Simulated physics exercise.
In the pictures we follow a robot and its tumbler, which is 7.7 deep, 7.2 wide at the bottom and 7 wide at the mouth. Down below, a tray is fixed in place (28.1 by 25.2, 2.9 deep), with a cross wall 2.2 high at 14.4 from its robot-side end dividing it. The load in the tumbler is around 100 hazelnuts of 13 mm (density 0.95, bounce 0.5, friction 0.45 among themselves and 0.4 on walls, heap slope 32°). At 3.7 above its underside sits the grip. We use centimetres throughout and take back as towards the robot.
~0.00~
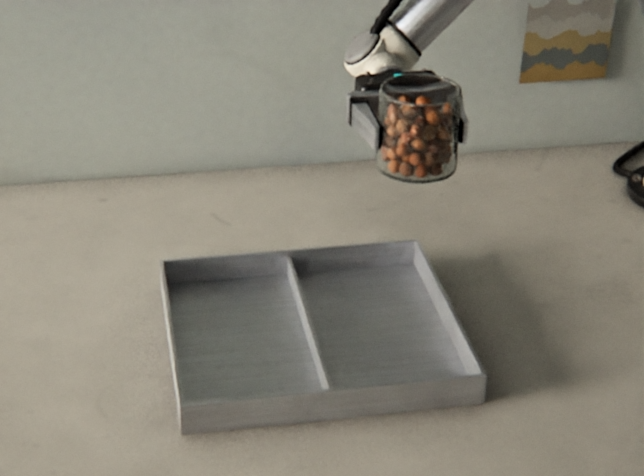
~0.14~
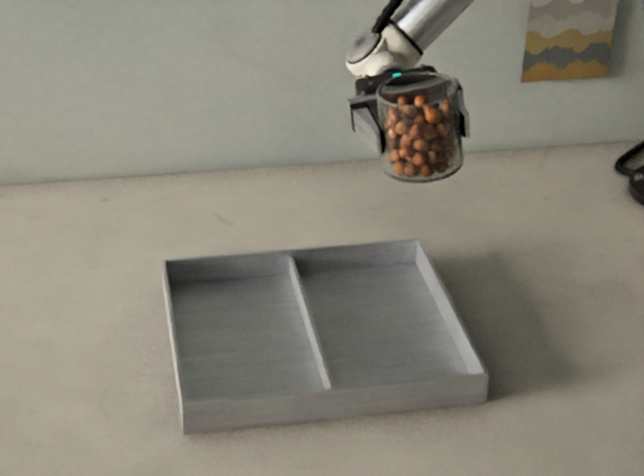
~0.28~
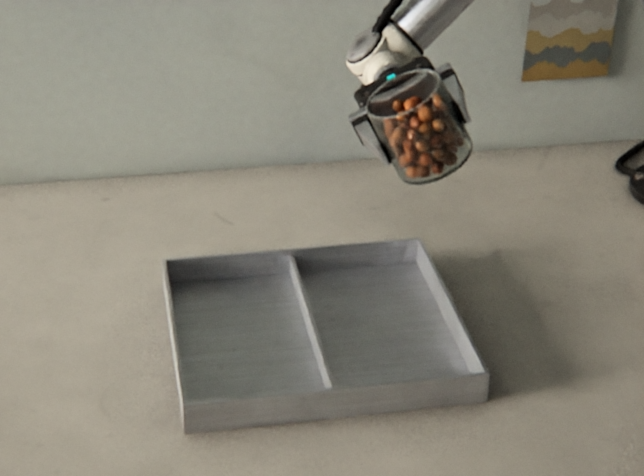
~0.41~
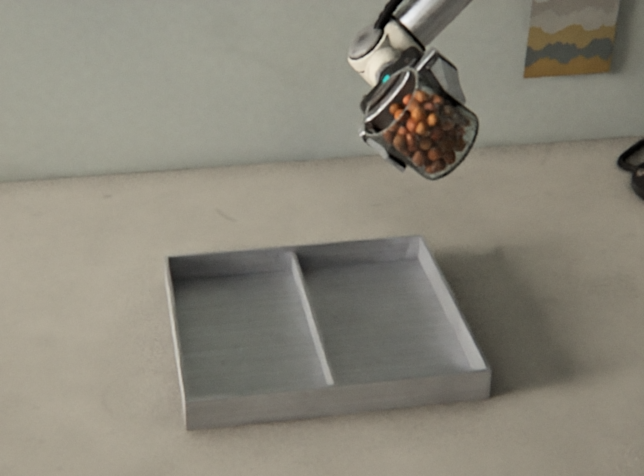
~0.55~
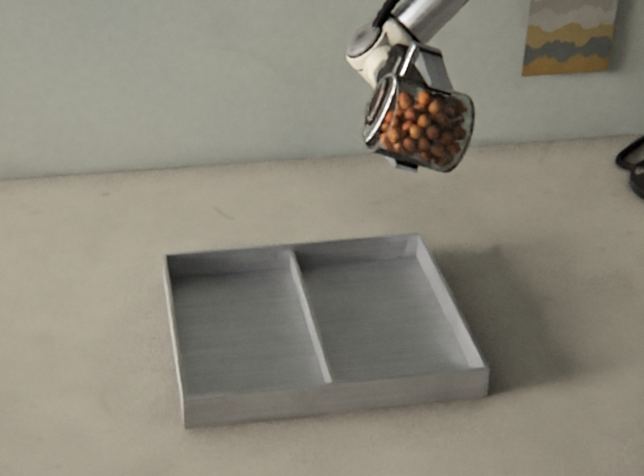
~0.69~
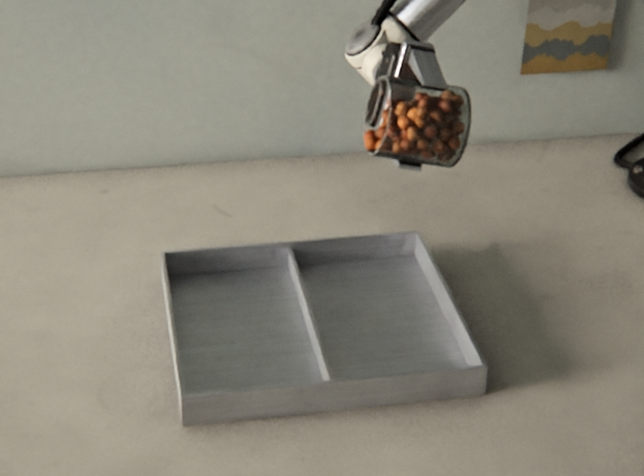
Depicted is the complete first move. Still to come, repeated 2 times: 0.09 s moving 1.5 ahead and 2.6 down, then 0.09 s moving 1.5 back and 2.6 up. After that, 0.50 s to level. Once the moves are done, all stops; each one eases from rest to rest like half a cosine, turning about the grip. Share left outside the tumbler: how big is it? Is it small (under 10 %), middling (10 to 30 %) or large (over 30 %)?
Middling.
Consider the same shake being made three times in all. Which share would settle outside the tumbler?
Then about 15 per cent.
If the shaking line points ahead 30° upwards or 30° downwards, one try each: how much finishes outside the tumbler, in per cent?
First try about 65 %, second try about 30 %.
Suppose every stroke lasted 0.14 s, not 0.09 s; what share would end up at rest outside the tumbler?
It would come to around 0 %.
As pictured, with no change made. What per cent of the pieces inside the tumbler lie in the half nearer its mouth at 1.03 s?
Estimate: Around 40 %.
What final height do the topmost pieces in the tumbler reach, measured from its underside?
It reaches close to 6.0 cm in the end.
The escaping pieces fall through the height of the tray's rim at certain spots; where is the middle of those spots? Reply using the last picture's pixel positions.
About at (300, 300).
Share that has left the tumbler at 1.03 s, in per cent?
Roughly 5 percent up to then.
After 1.03 s, tilted 77° forward, highest piece 25 above the table; 91 in the tumbler, 2 in the robot-side part, 1 in the far-side part, 3 in flight or on a rim.
After 1.38 s, tilted 20° forward, highest piece 25 above the table; 84 in the tumbler, 6 in the far-side part, 5 in the robot-side part, 2 in flight or on a rim.
After 1.75 s, level, highest piece 26 above the table; 84 in the tumbler, 7 in the far-side part, 6 in the robot-side part.
After 2.80 s, level, highest piece 25 above the table; 84 in the tumbler, 7 in the far-side part, 6 in the robot-side part.
In the end, 84 in the tumbler, 7 in the far-side part, 6 in the robot-side part. That is 13 % outside the tumbler.
